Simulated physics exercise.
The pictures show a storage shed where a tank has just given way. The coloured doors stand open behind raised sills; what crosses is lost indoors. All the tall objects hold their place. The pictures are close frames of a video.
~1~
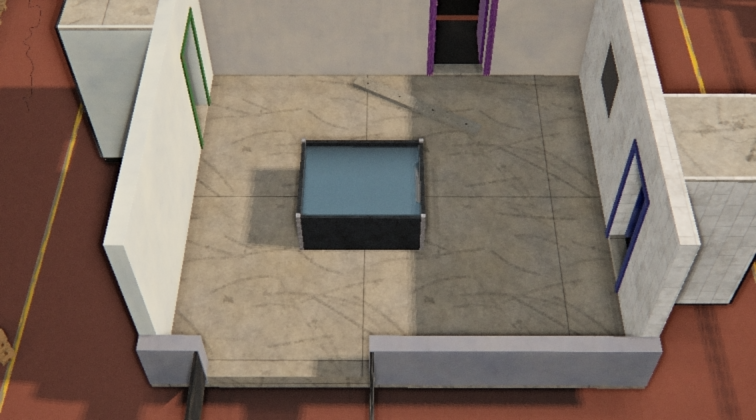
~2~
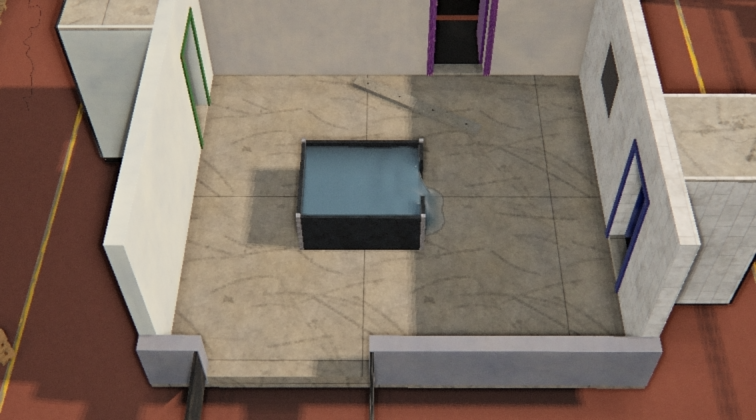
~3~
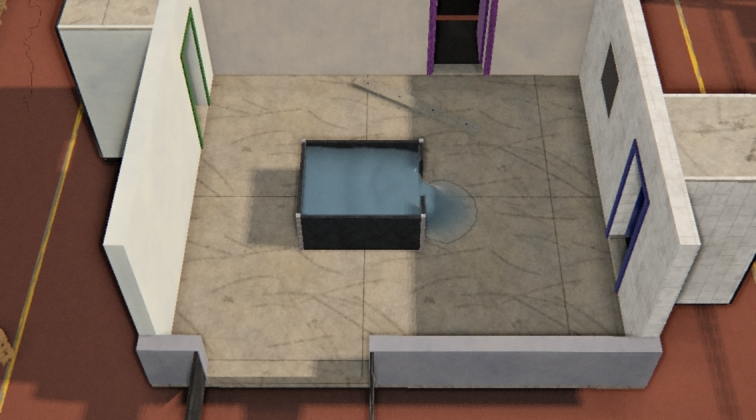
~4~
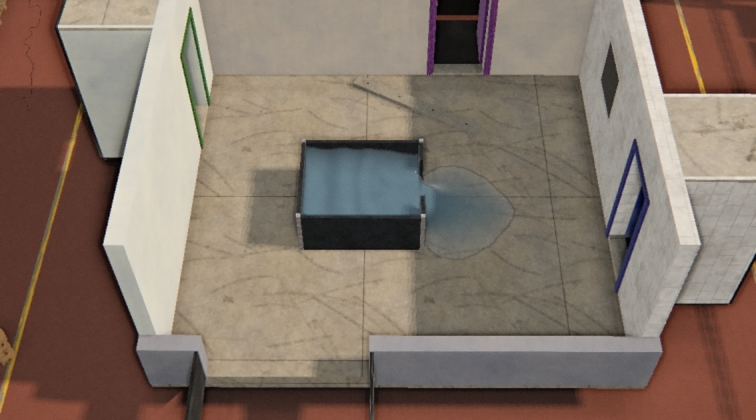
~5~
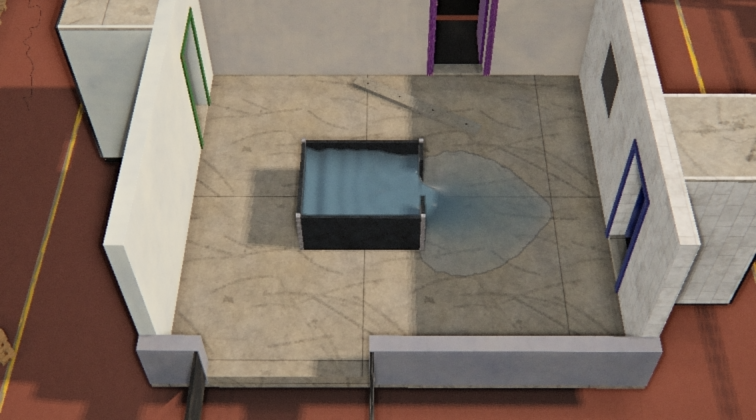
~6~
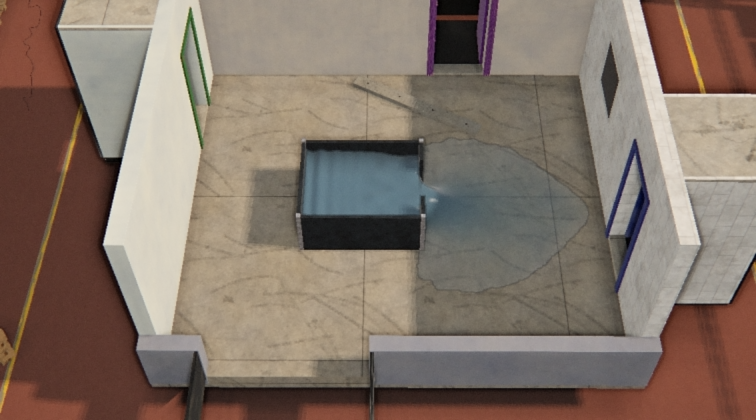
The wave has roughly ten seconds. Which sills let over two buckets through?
In the end: The green door admits no more than that; the purple door lets in a lot; the blue door lets in a lot.
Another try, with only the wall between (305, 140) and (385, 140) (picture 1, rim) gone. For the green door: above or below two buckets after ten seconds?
The green door floods.
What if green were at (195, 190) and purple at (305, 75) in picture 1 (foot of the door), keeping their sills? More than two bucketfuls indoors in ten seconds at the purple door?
In short: The purple one lets less in.
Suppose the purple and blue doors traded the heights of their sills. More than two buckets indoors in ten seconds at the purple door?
The purple one holds.
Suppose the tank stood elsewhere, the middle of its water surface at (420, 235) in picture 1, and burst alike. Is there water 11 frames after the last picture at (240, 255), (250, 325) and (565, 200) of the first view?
In turn: Not flooded, no water, covered.
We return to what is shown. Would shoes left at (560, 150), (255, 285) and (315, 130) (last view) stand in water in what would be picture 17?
One after the other: Under water, clear, not flooded.
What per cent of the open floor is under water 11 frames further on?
Near 35 in a hundred.
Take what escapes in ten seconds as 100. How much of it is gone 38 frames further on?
Roughly 55 per cent.
A moment on, water covers 30 % of the floor; the green door not reached, the purple door not reached, the blue door under two buckets in.
Next, water covers 35 % of the floor; the green door not reached, the purple door not reached, the blue door over two buckets in.
Then, water covers 40 % of the floor; the green door not reached, the purple door wet at the sill, nothing in, the blue door far over two buckets in.
Later, water covers 70 % of the floor; the green door not reached, the purple door under two buckets in, the blue door far over two buckets in.
In the end, water covers 85 % of the floor; the green door wet at the sill, nothing in, the purple door over two buckets in, the blue door far over two buckets in.
